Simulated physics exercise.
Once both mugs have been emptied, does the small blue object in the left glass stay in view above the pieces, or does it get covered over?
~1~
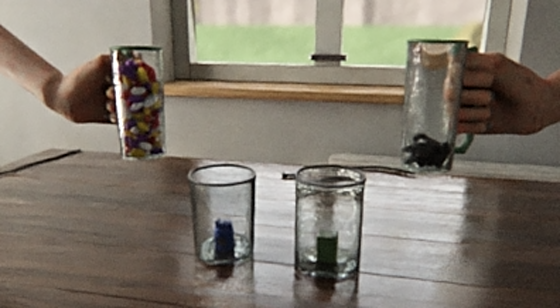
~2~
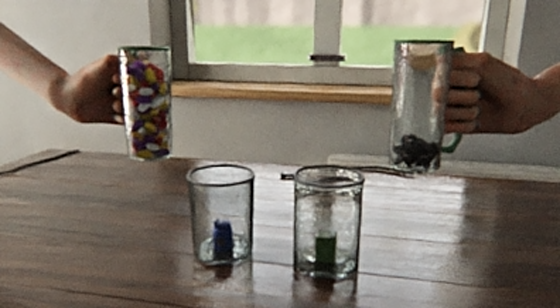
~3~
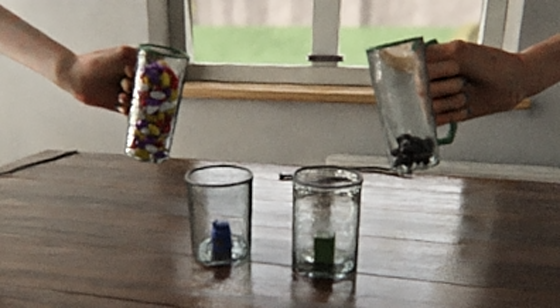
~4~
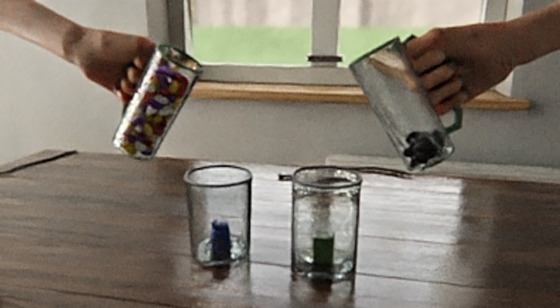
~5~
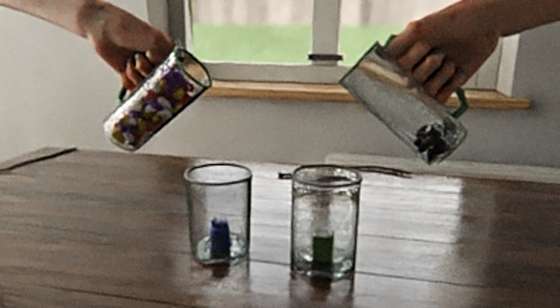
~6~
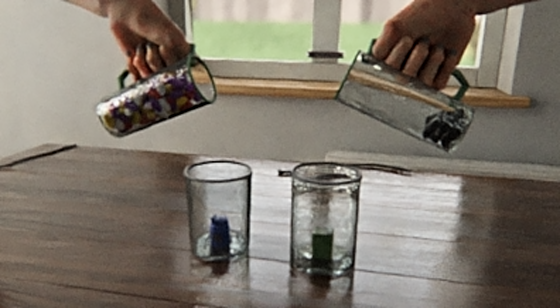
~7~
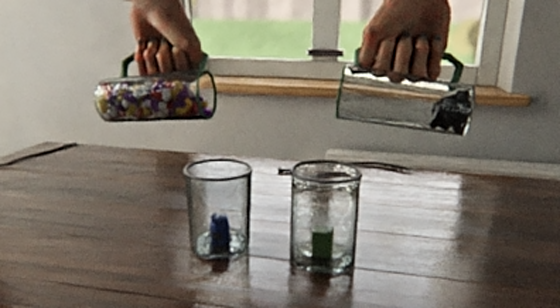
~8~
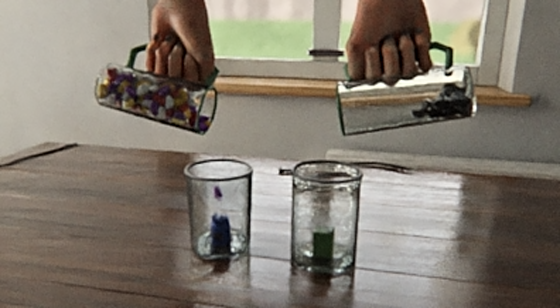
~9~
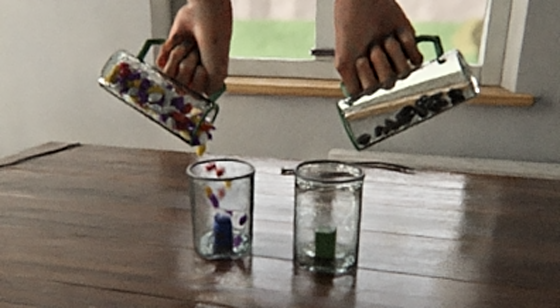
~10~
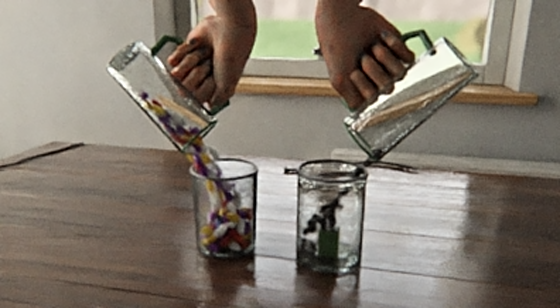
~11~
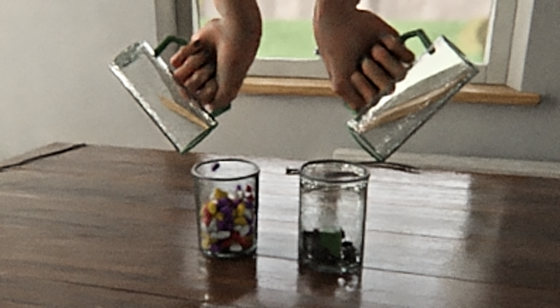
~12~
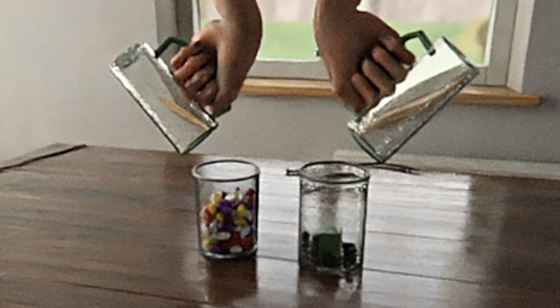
The blue object gets covered over by the colourful pieces. The green object in the right glass, by contrast, remains in view above the shallow layer of dark pieces.
